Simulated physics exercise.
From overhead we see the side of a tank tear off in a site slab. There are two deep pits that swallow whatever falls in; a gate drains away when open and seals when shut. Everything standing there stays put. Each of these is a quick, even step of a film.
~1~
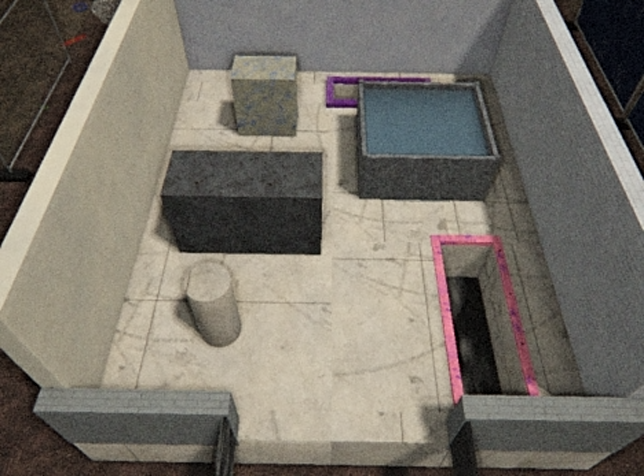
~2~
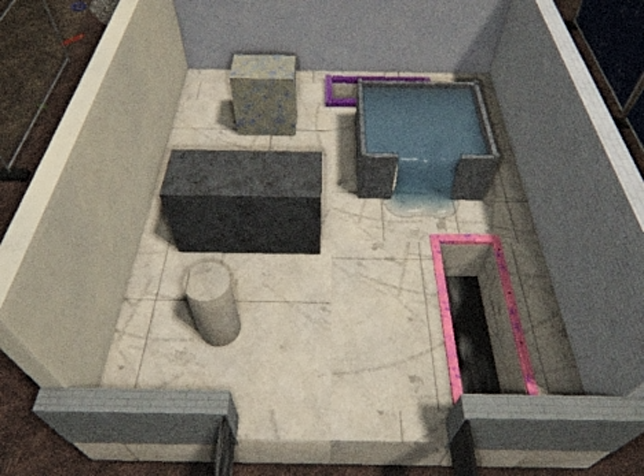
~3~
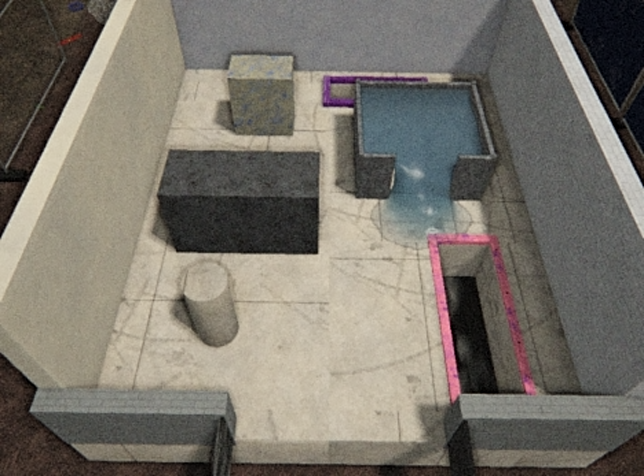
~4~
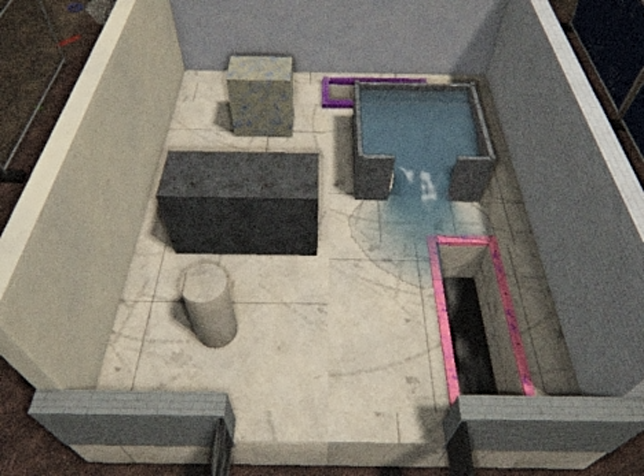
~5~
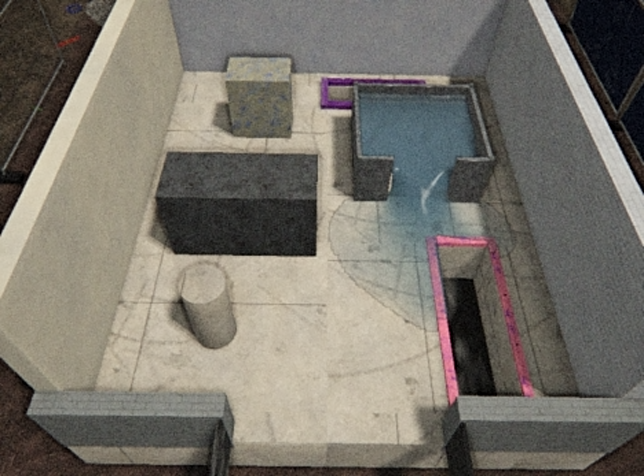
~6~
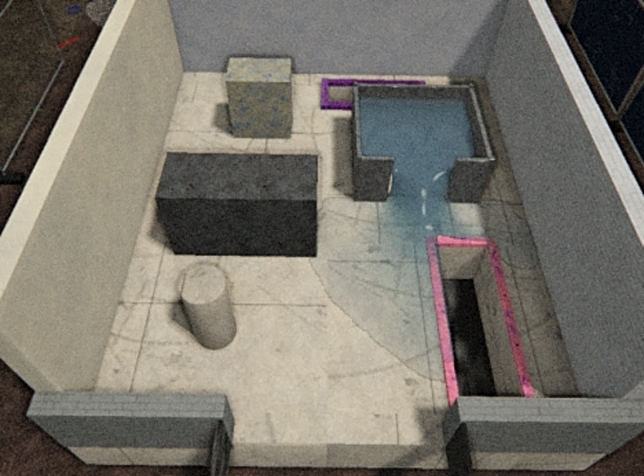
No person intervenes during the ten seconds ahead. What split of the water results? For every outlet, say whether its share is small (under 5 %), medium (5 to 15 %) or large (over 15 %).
Result - gate: Large; pink pit: Large; purple pit: Small.
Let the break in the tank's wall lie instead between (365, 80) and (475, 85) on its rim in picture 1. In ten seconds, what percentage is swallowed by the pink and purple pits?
Pink 8 %, purple 45 %.
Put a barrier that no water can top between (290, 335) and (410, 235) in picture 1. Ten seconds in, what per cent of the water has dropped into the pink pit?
Roughly 45 per cent ends up in the pink pit.
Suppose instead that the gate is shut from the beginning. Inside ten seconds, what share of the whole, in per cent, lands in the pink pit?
Share for pink: 45 percent.
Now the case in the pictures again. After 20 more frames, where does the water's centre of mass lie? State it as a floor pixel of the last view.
My guess is about (394, 216).
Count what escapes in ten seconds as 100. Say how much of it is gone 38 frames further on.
Close to 85 out of every hundred.
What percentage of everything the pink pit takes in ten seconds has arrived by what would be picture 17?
My estimate: Close to 55 per cent.
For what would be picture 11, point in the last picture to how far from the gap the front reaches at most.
Somewhere about (282, 420).
A moment on, water covers 30 % of the floor; the gate 2 %, the pink pit 11 %, the purple pit 0 %.
Next, water covers 35 % of the floor; the gate 10 %, the pink pit 17 %, the purple pit 0 %.
Then, water covers 40 % of the floor; the gate 20 %, the pink pit 24 %, the purple pit 0 %.
Later, water covers 45 % of the floor; the gate 30 %, the pink pit 30 %, the purple pit 0 %.
In the end, water covers 55 % of the floor; the gate 38 %, the pink pit 33 %, the purple pit 0 %.
